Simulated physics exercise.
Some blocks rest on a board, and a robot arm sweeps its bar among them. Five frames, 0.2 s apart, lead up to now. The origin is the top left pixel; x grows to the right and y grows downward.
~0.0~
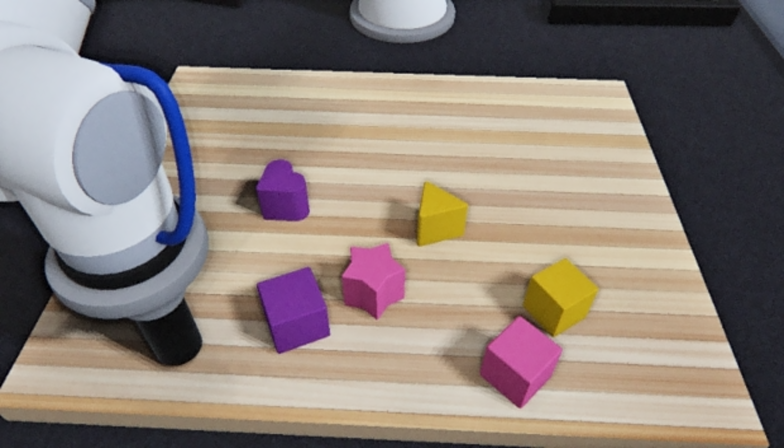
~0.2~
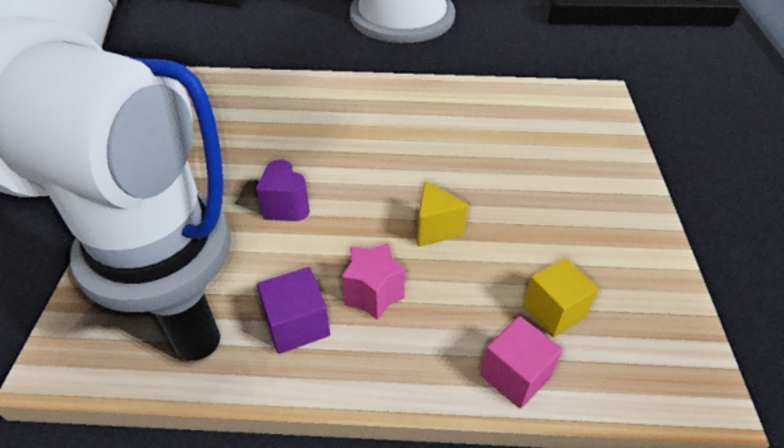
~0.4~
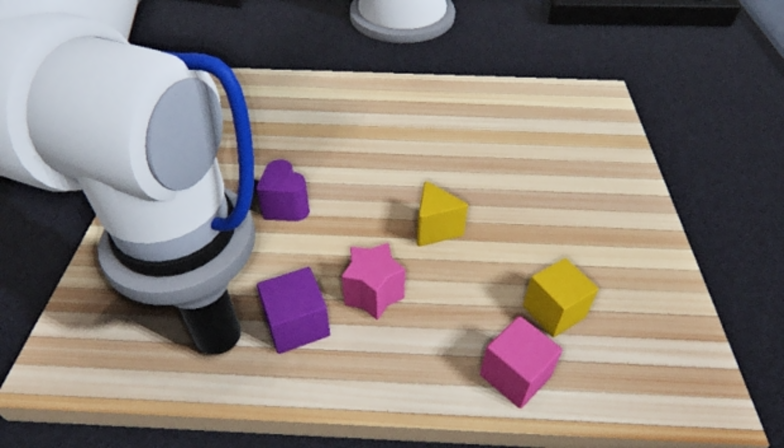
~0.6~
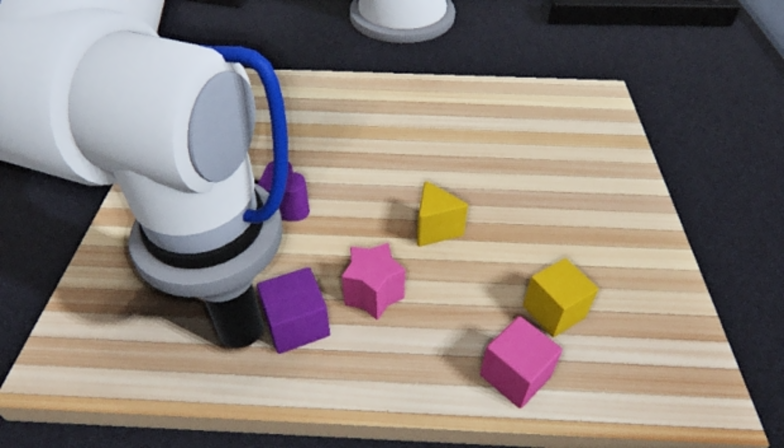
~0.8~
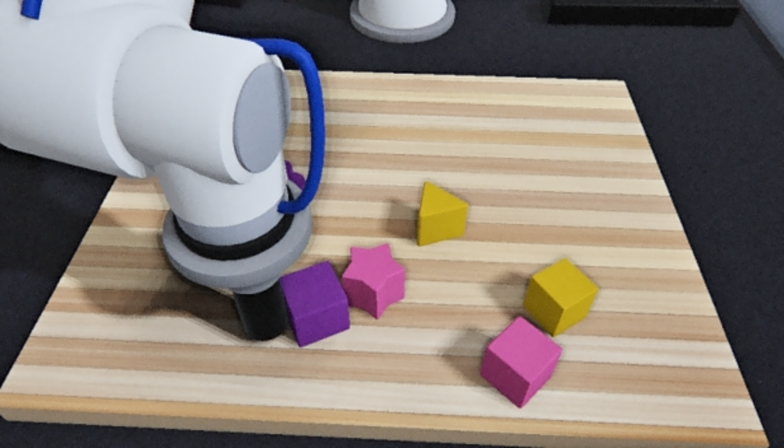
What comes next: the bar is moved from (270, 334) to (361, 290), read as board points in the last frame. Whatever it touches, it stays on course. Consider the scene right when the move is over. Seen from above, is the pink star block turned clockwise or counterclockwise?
Spins counterclockwise.
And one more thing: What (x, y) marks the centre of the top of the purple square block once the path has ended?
Located at (409, 255).
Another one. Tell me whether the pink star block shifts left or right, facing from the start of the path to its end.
The right-hand side.
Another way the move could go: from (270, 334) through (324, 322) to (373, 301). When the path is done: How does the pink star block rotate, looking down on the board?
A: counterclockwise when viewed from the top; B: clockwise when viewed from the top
B (clockwise when viewed from the top)
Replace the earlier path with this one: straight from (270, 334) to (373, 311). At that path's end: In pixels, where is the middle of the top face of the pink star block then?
Pixel (453, 231).
On the path given first. Halfway along, bar (316, 299); purple square block (363, 272), turned 15° clockwise; pink star block (414, 250), turned 15° anticlockwise.
At the end, bar (361, 279); purple square block (409, 255), turned 25° clockwise; pink star block (458, 238), turned 20° anticlockwise; yellow triangular piece not moved.
